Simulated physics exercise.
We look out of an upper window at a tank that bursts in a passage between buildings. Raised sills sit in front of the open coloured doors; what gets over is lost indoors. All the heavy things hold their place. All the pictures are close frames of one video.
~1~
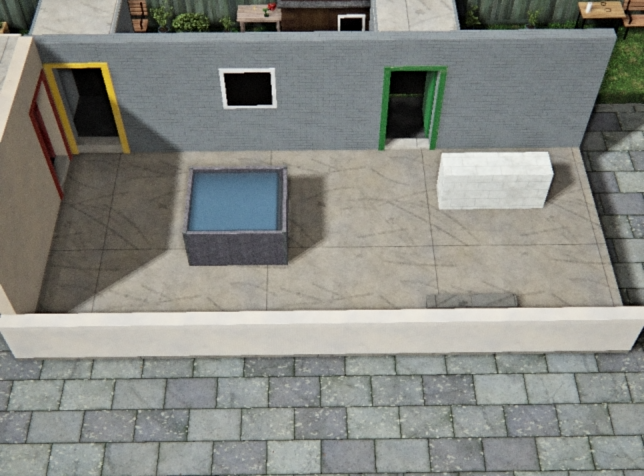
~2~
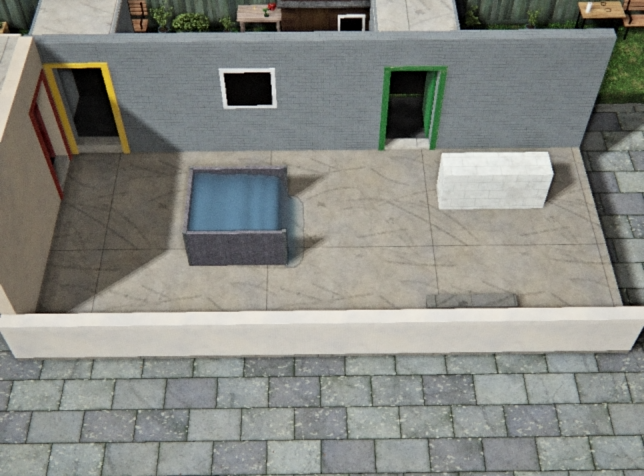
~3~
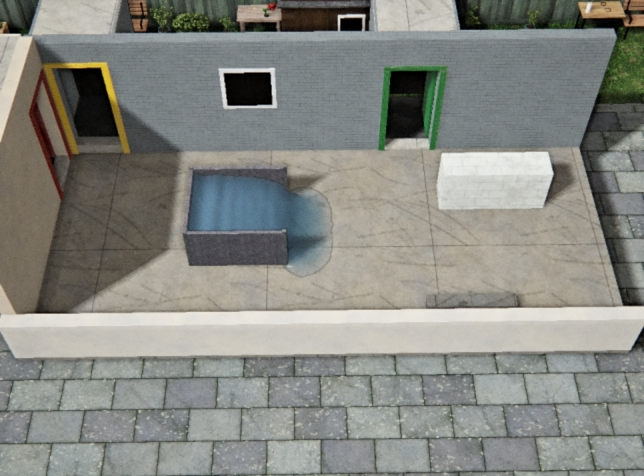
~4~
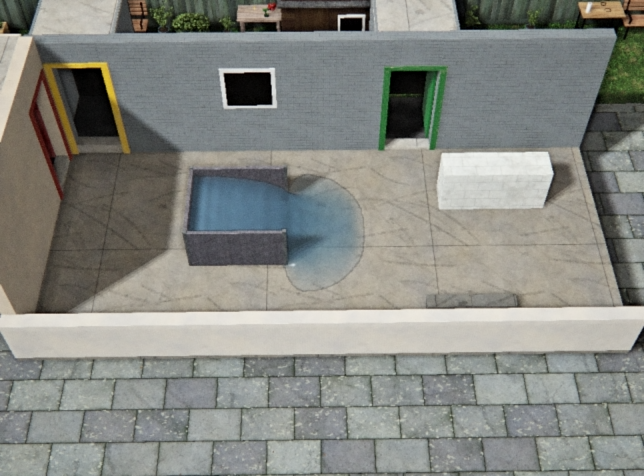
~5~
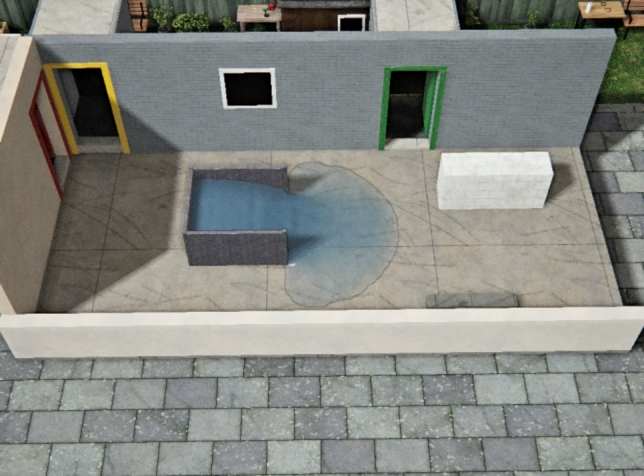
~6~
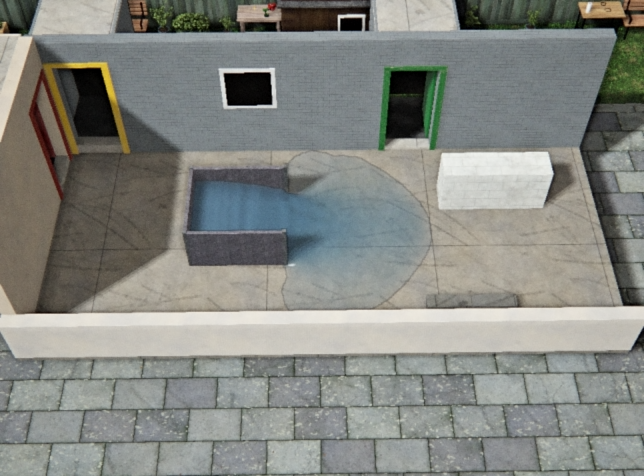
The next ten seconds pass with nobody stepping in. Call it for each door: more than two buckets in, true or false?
Green door true, red door false, yellow door false.
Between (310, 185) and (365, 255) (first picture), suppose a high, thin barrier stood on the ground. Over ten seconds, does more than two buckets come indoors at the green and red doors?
Result - the green one remains within bounds, and the red one remains within bounds.
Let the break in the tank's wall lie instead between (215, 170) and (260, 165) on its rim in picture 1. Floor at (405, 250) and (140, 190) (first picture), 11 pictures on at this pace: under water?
Point one not reached; point two reached.
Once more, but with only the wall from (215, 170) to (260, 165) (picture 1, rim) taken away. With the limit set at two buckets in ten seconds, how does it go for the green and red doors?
First the green door, which remains short; then the red door, which overshoots.
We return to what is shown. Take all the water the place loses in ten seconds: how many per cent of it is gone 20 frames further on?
Near 45 in a hundred.
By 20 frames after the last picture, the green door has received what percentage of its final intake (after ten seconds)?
Approximately 75 per cent.
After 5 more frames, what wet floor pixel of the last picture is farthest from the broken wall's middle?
Roughly (565, 208).
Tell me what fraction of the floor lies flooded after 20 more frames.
It comes to roughly 55 in a hundred.
A moment on, water covers 40 % of the floor; the green door wet at the sill, nothing in, the red door not reached, the yellow door not reached.
Next, water covers 50 % of the floor; the green door under two buckets in, the red door not reached, the yellow door not reached.
Then, water covers 55 % of the floor; the green door over two buckets in, the red door not reached, the yellow door not reached.
Later, water covers 55 % of the floor; the green door over two buckets in, the red door not reached, the yellow door not reached.
In the end, water covers 55 % of the floor; the green door over two buckets in, the red door not reached, the yellow door not reached.
